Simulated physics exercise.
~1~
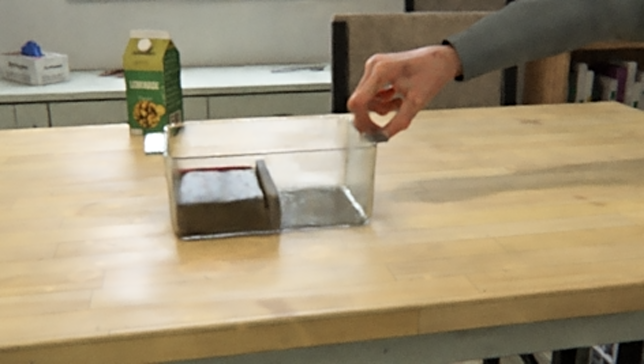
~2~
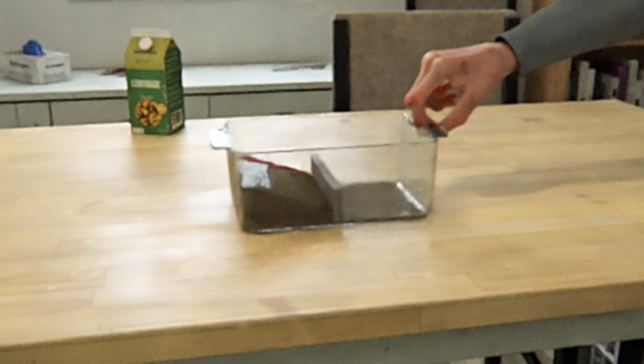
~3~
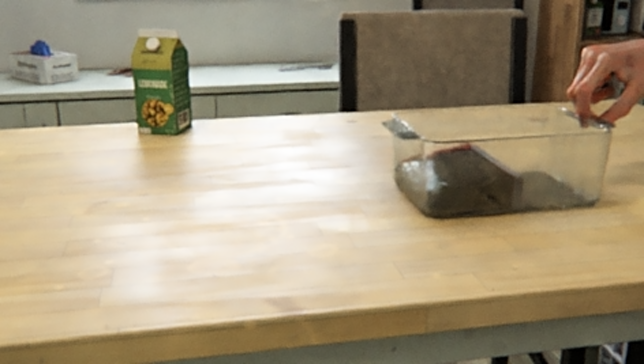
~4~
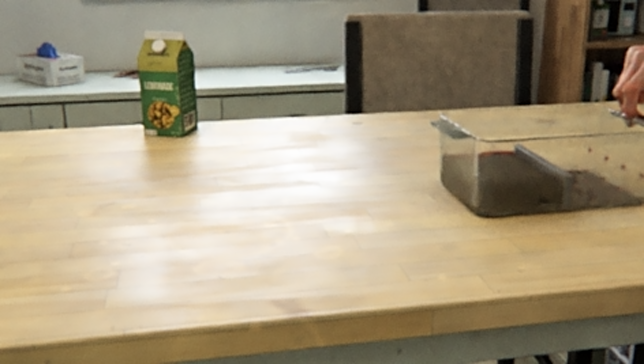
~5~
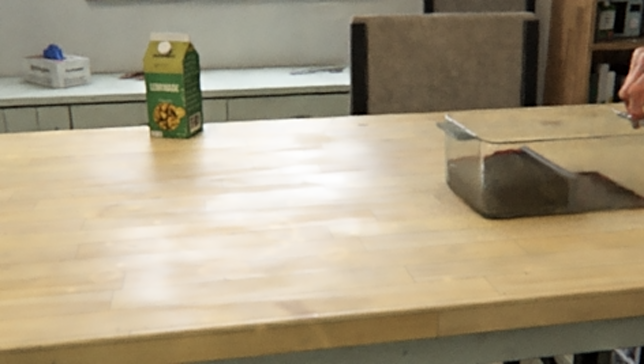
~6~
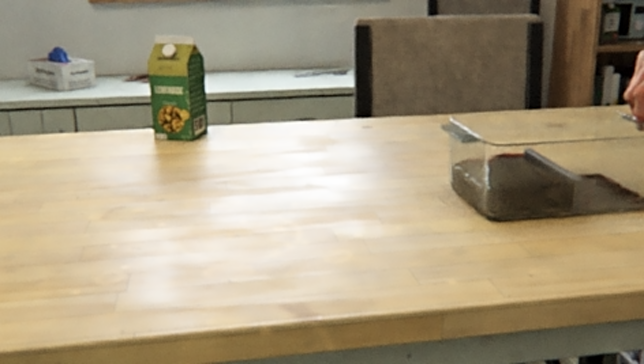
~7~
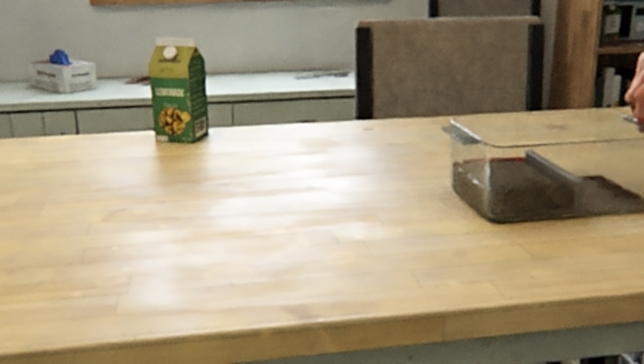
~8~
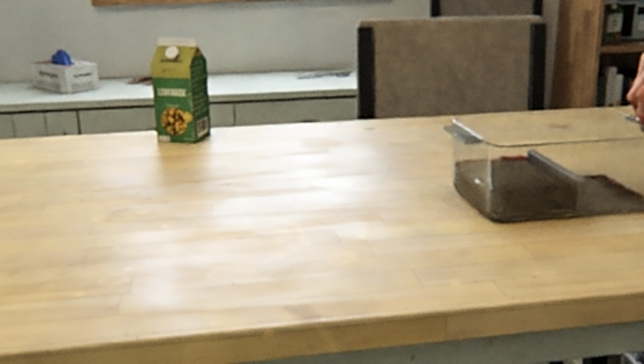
A divided clear glass food box holding dark liquid being pulled rightwards across a wooden table by a hand, then resting.
